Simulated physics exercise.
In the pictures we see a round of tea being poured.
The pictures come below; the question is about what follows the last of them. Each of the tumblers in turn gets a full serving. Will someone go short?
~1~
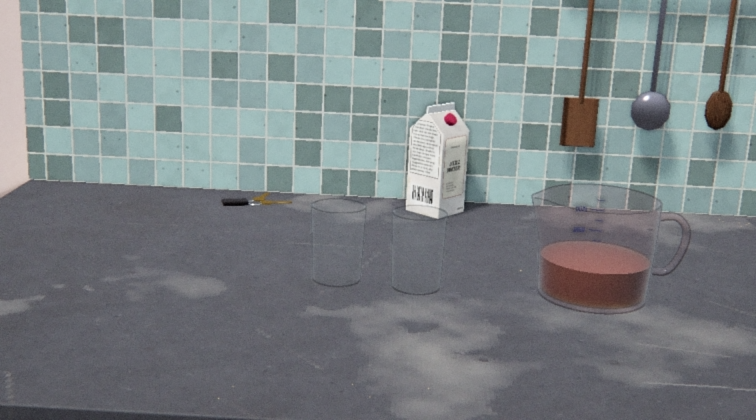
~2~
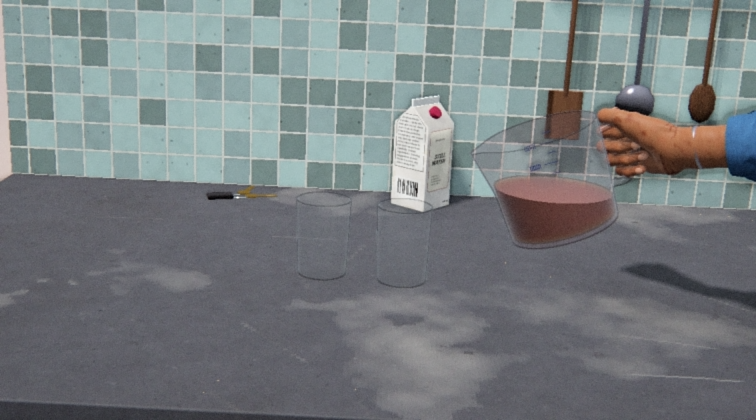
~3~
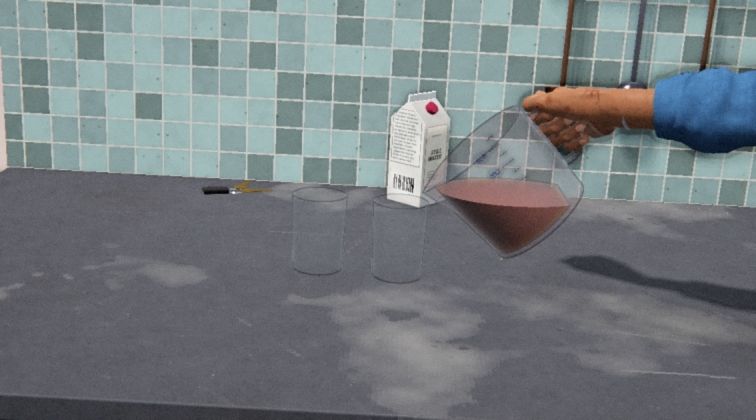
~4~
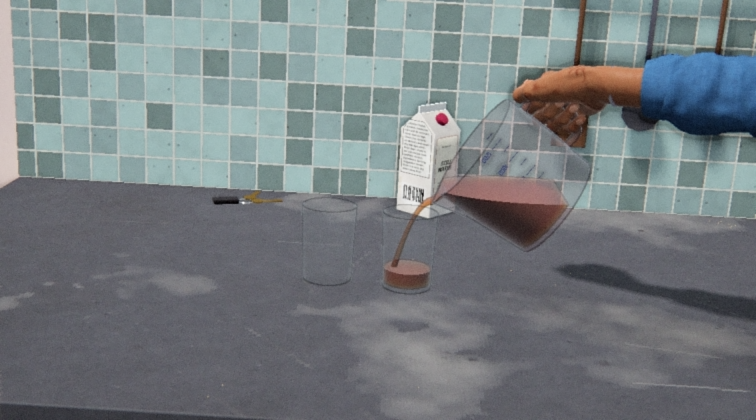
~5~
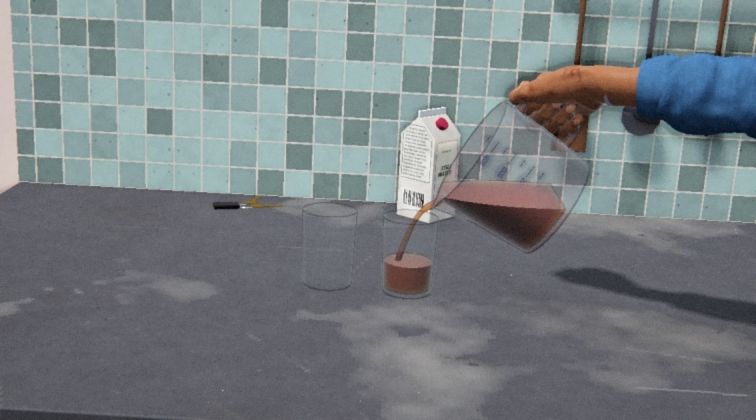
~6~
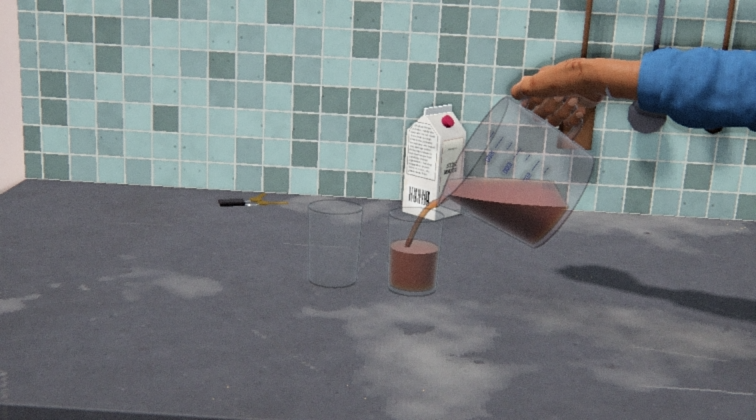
The last one gets a full serving.
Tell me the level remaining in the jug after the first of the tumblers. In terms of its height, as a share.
The level sits at roughly 20 percent.
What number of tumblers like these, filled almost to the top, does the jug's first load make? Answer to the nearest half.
About 2.5 of them.
Next, the first is about three quarters full.
After that, the first is done and the jug has about two thirds of its load.
Finally, both are full and about a quarter of the tea is over.
